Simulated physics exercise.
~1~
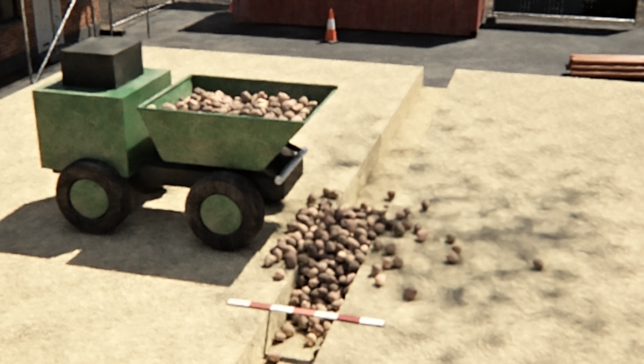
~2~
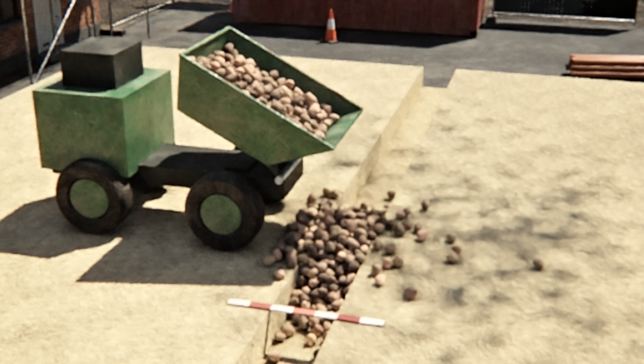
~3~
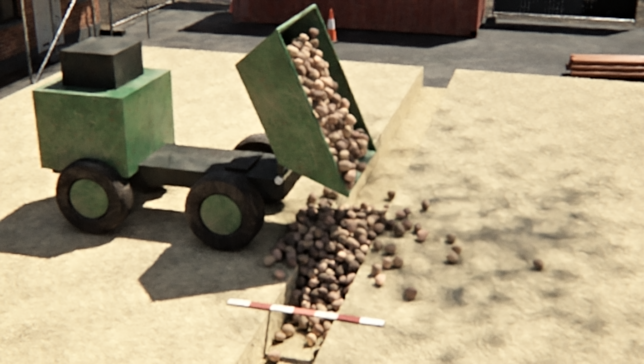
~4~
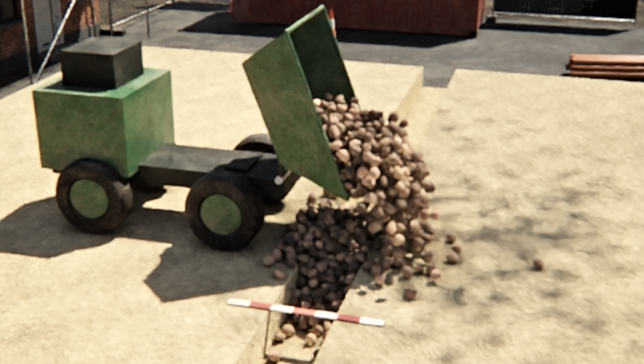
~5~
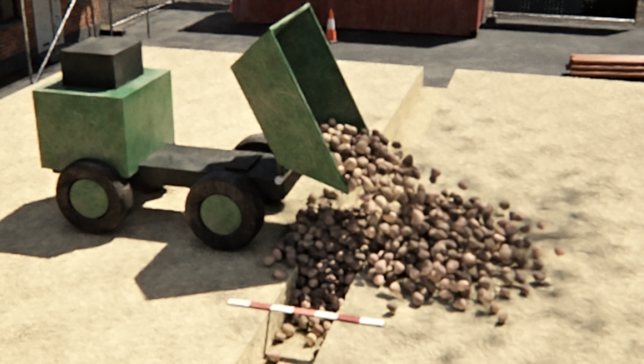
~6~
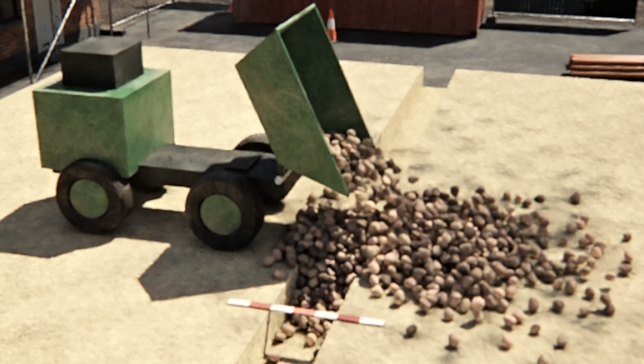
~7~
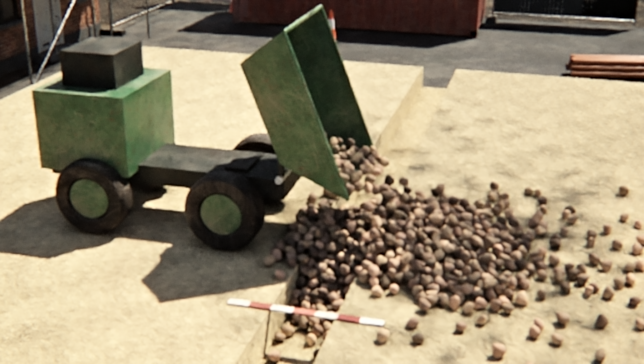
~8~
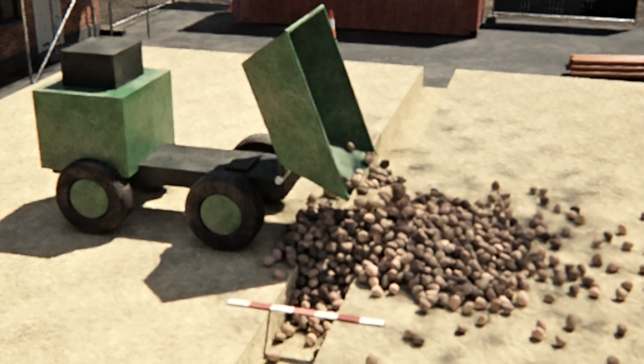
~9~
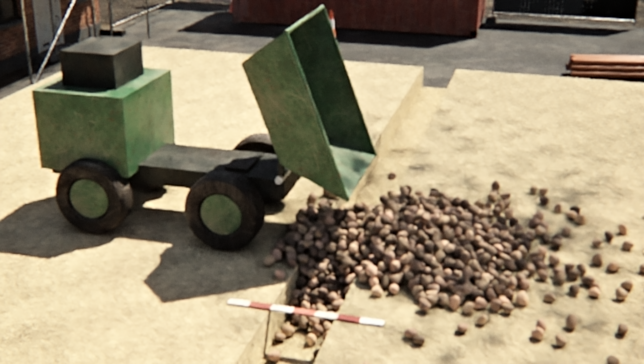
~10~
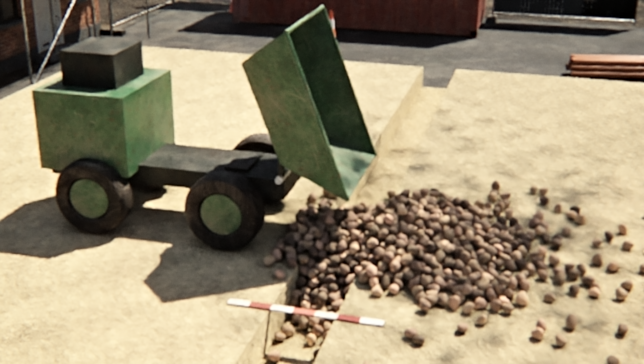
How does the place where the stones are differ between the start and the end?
At the start, some stones are in the dumper's body and the others are heaped mostly in and around the trench. At the end the body is empty and the stones lie lower and farther right overall, with many spread over the ground to the right of the trench.
On a sunlit, sandy yard, a green dumper stands beside a narrow trench already heaped with brown stones, with a red and white striped staff lying across it. Its loaded body tips up steeply towards the right while the wheels stay put. The stones slide down to the lower edge, then pour out over the heap. As the body jerks slightly back and forward, more stones tumble out, and many roll across the ground to the right of the trench. Finally the body stays steeply raised and empty above a broad, scattered pile.
